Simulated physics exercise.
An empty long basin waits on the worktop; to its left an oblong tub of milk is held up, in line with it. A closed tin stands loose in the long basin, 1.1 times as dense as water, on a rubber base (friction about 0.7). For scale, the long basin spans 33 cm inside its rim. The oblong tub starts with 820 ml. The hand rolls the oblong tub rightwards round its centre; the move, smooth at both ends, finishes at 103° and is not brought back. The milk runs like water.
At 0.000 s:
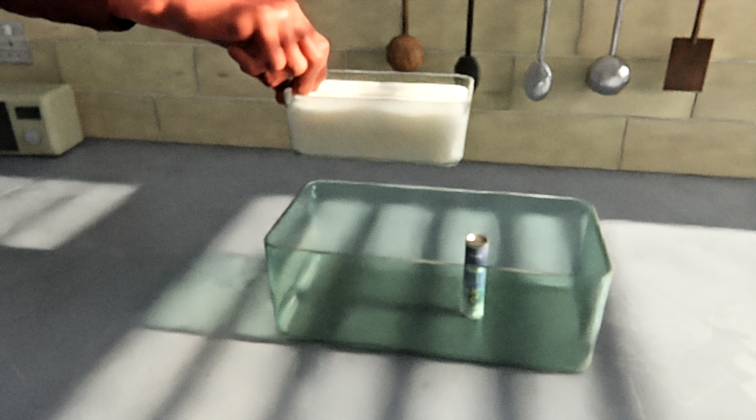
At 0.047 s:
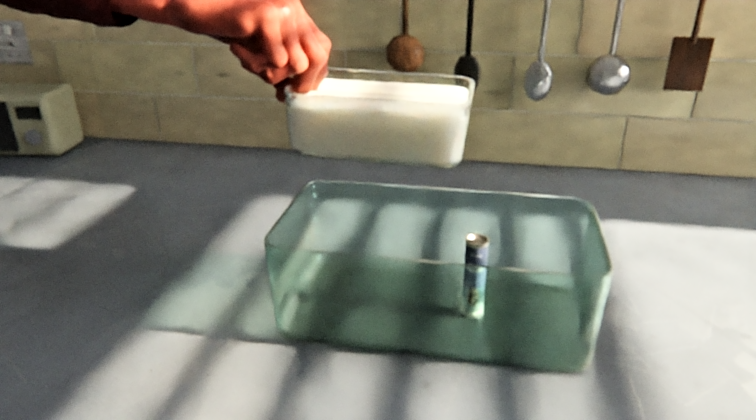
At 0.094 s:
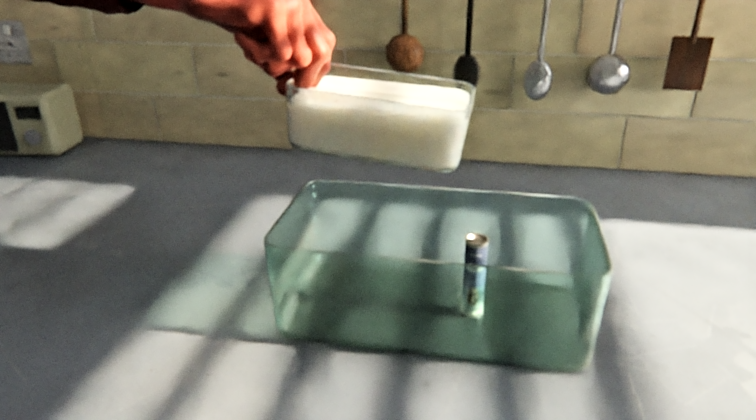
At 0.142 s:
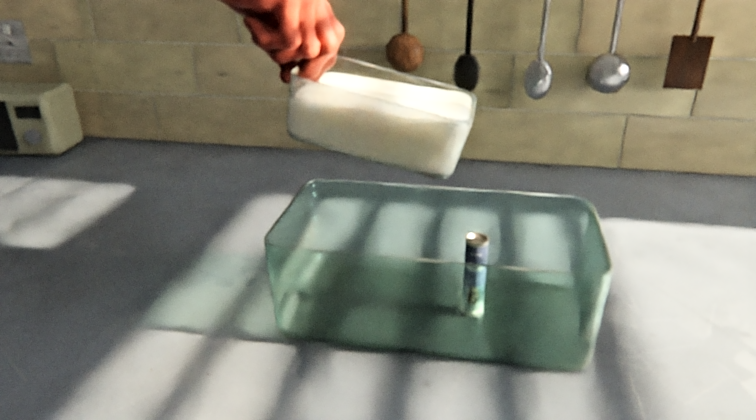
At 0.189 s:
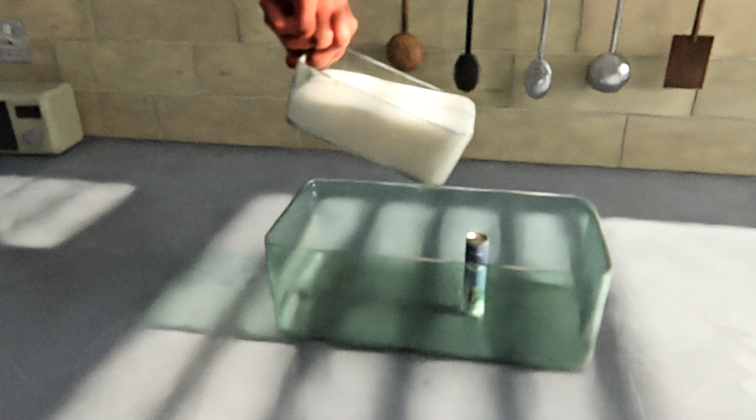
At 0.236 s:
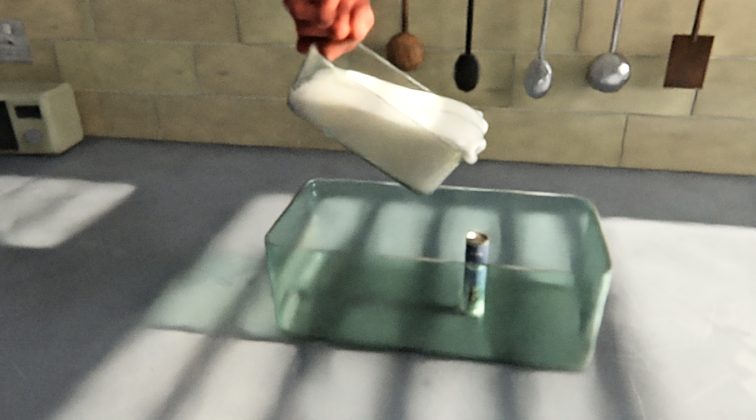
A hand tilts a clear tub of milk rightwards above a long basin holding a tin.
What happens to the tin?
It remains upright.
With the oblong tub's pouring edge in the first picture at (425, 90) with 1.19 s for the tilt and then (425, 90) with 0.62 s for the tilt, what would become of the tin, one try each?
First it remains upright; then it falls.
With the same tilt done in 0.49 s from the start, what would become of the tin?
The tin falls.
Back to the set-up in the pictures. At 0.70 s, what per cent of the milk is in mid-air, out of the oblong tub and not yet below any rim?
About 16 per cent.
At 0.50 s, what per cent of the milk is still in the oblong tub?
About 9 per cent.
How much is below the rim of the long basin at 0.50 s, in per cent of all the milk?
Some 68 per cent.
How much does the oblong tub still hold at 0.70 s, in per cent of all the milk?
About 1 per cent.
After 0.50 s the tilt is 94° and 9 per cent is still to pour; the tin stands where it began.
After 0.70 s the tilt is 103° and 1 per cent is still to pour; the tin stands where it began.
After 0.90 s the tilt is 103° and 0 per cent is still to pour; the tin stands where it began.
After 1.12 s the tilt is 103° and 0 per cent is still to pour; the tin stands where it began.
In the end the tin stands where it began.
